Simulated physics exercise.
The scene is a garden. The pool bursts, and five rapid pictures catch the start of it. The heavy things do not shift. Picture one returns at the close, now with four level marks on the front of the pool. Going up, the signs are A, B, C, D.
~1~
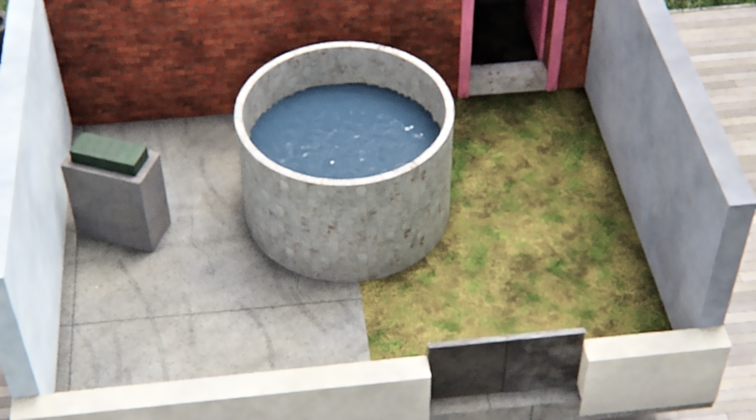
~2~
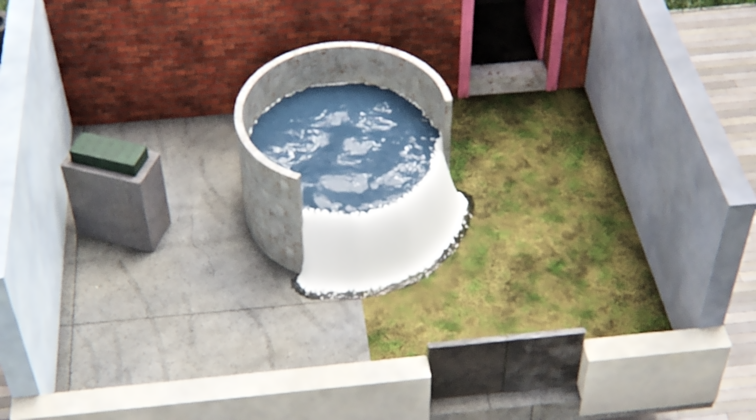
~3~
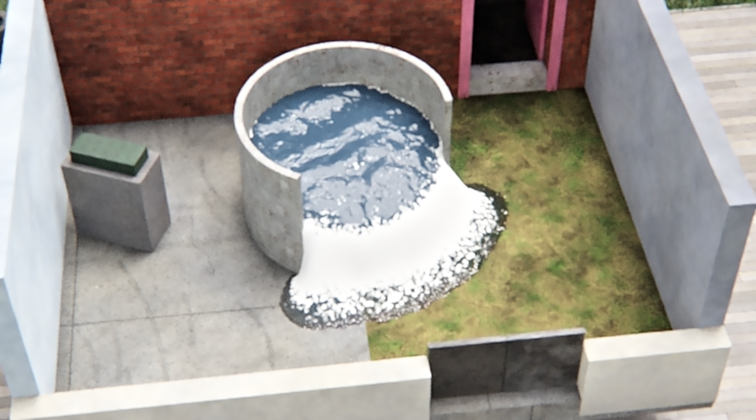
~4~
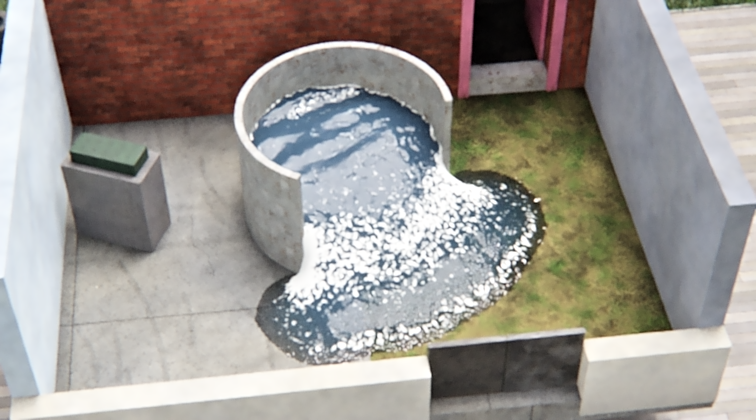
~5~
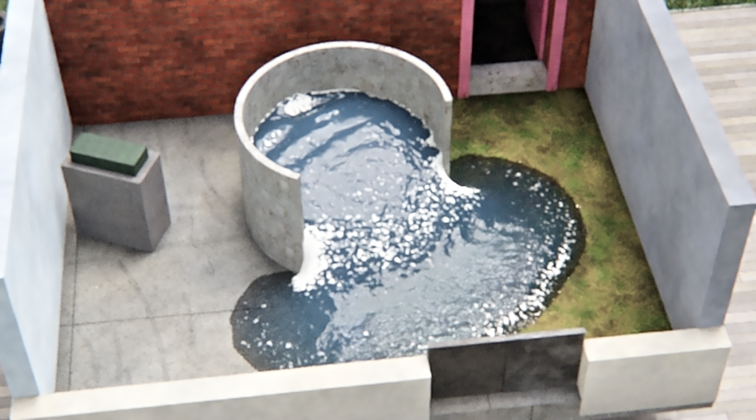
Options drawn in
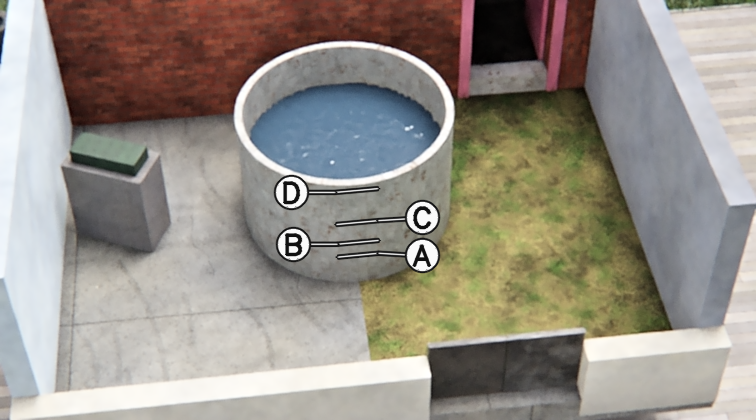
A round grey concrete pool of blue water stands in a walled garden seen from above, between grey paving on the left and patchy grass on the right. Behind it are a red brick wall and a pink-framed doorway, with a green-topped grey block at left and a dark gate in front. The pool's front side disappears, and water pours out in white foam, spreading across paving and grass.
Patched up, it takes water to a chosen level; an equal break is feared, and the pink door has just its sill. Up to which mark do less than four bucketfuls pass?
C.
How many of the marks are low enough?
Three.
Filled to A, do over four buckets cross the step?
No, not at all.
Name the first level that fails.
The answer is D.
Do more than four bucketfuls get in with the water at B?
No.
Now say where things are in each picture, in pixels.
The first frame shows water in the pool at rest, its middle at (345, 145); foot of the pink doorway at (507, 93); shut gate at (505, 344).
The second frame shows front seen at (297, 280), 3 % of the ground wet.
The third frame shows front seen at (490, 194), 8 % of the ground wet.
The fourth frame shows front seen at (517, 188), 15 % of the ground wet.
The fifth frame shows front seen at (566, 200), 26 % of the ground wet.
On the marked copy, A at (358, 255); B at (358, 242); C at (357, 222); D at (356, 190); from the bottom up A, B, C, D.
With A, nothing gets over.
With B, nothing gets over.
With C, a splash gets over, under a bucket.
With D, about 10 bucketfuls get in.
